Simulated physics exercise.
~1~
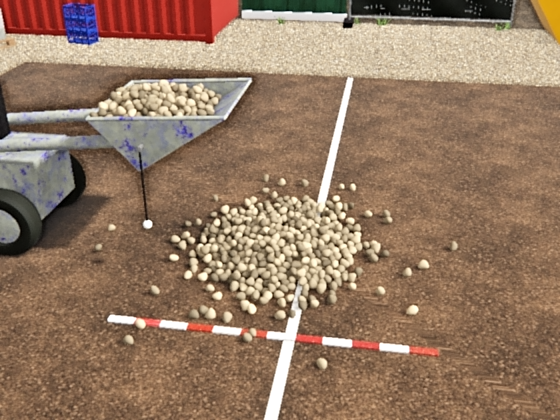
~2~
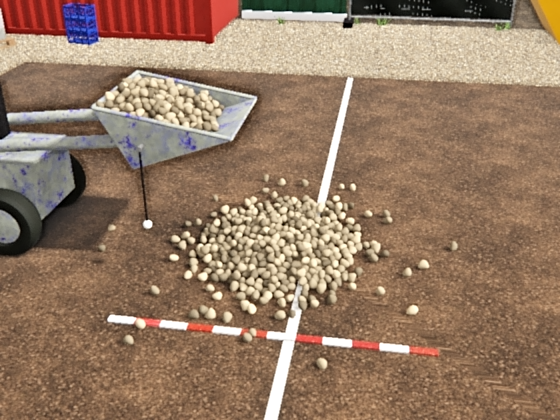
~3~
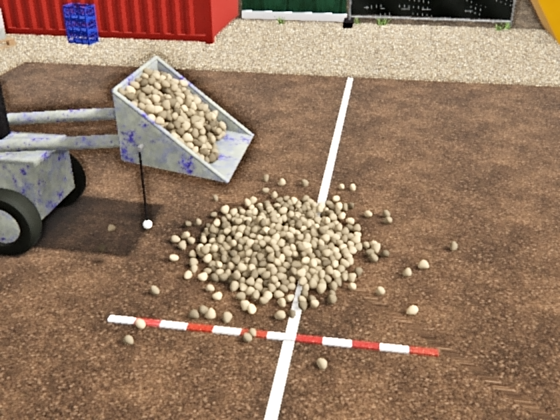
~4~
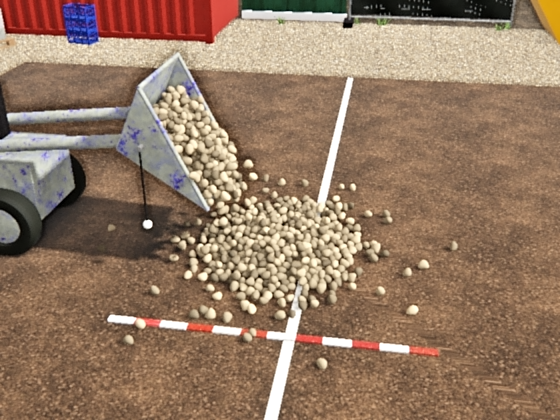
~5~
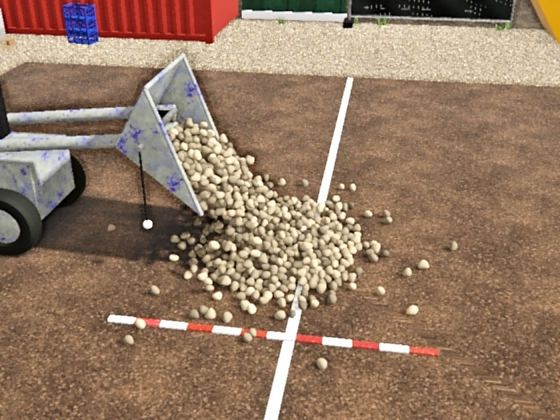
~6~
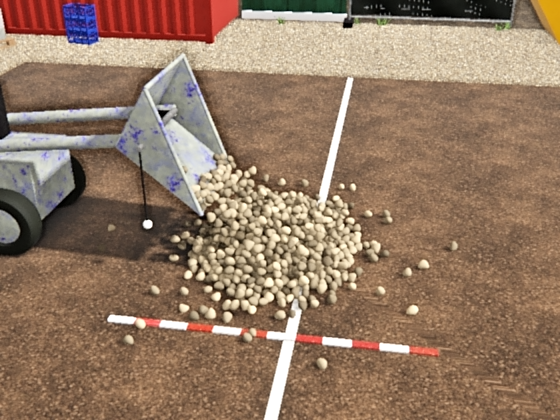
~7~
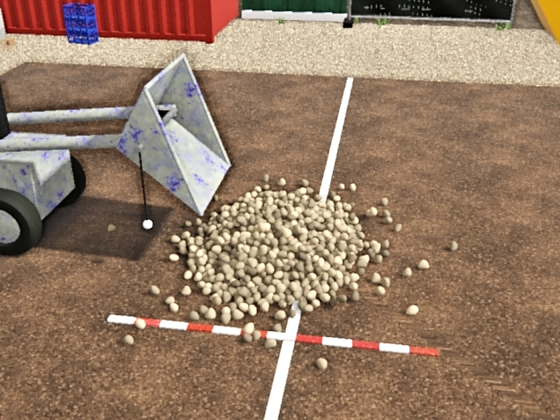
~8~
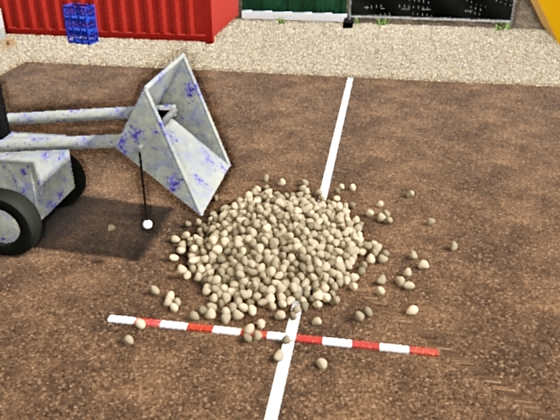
A metal bucket tips its pale stones onto the loose pile, then stays tilted and empty.
